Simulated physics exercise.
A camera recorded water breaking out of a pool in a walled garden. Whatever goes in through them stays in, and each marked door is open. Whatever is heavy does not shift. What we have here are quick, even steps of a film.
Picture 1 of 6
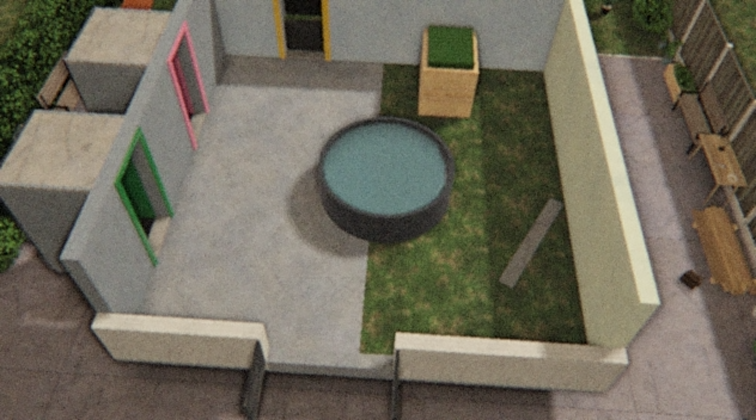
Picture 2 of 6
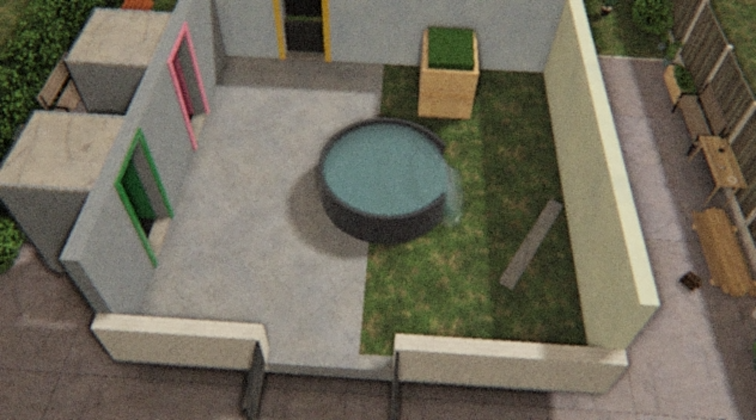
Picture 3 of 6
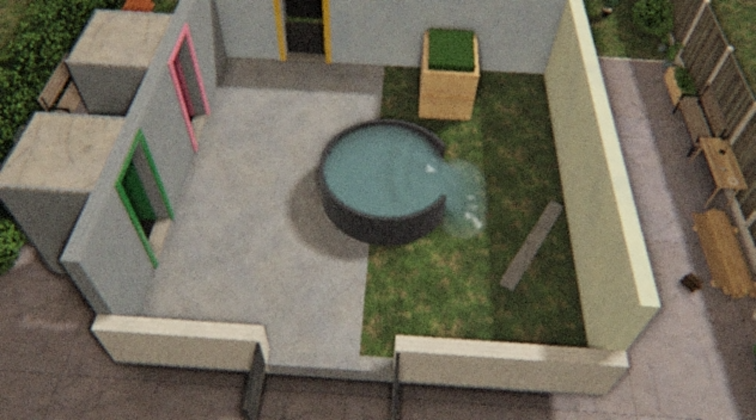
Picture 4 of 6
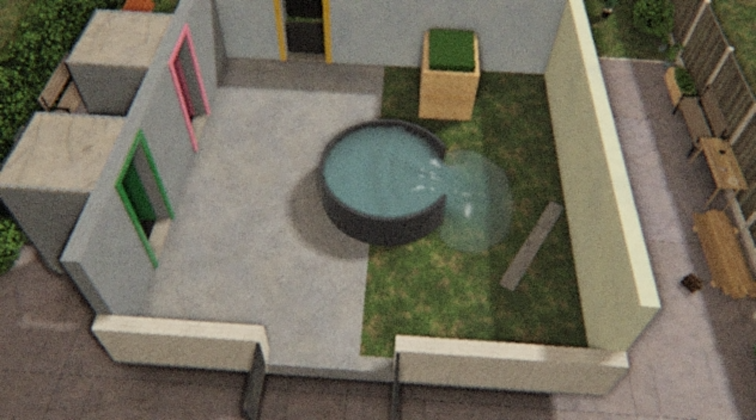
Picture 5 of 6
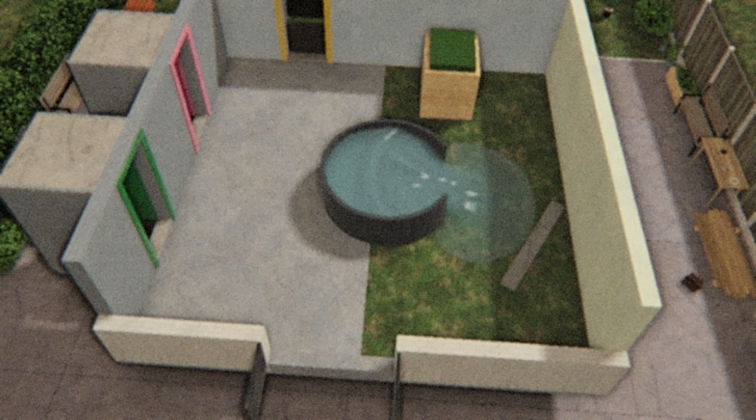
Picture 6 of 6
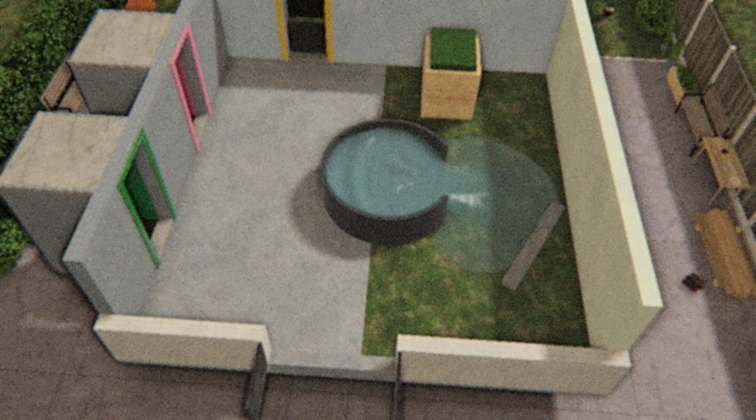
Water pours from a gap in the round tank's right side and spreads across the grass.
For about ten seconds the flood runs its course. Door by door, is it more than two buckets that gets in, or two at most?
Result: Yellow door: Never tops two buckets. Green door: Never tops two buckets. Pink door: Never tops two buckets.
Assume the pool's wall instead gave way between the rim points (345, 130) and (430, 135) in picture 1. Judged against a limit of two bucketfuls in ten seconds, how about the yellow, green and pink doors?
One by one: Yellow door ends up above; green door ends up below; pink door ends up above.
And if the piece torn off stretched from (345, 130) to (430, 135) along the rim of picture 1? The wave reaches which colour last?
The one in green, I'd guess.
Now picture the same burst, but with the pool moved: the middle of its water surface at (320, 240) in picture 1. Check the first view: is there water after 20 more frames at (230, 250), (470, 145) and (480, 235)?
Point by point: Still bare; swamped; swamped.
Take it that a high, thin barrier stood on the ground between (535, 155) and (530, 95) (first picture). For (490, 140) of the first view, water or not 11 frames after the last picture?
Submerged.
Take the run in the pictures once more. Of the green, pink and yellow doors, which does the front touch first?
Answer: The yellow one.
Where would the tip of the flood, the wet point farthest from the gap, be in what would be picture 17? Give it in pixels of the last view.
The front tops out at about (548, 91).
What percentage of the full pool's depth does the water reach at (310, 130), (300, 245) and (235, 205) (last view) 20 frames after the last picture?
In turn 0, 0 and 0 in a hundred.
A moment on, water covers 15 % of the floor; the yellow door not reached, the green door not reached, the pink door not reached.
Next, water covers 25 % of the floor; the yellow door not reached, the green door not reached, the pink door not reached.
Then, water covers 40 % of the floor; the yellow door not reached, the green door not reached, the pink door not reached.
Later, water covers 60 % of the floor; the yellow door wet at the sill, nothing in, the green door not reached, the pink door not reached.
In the end, water covers 90 % of the floor; the yellow door wet at the sill, nothing in, the green door wet at the sill, nothing in, the pink door wet at the sill, nothing in.
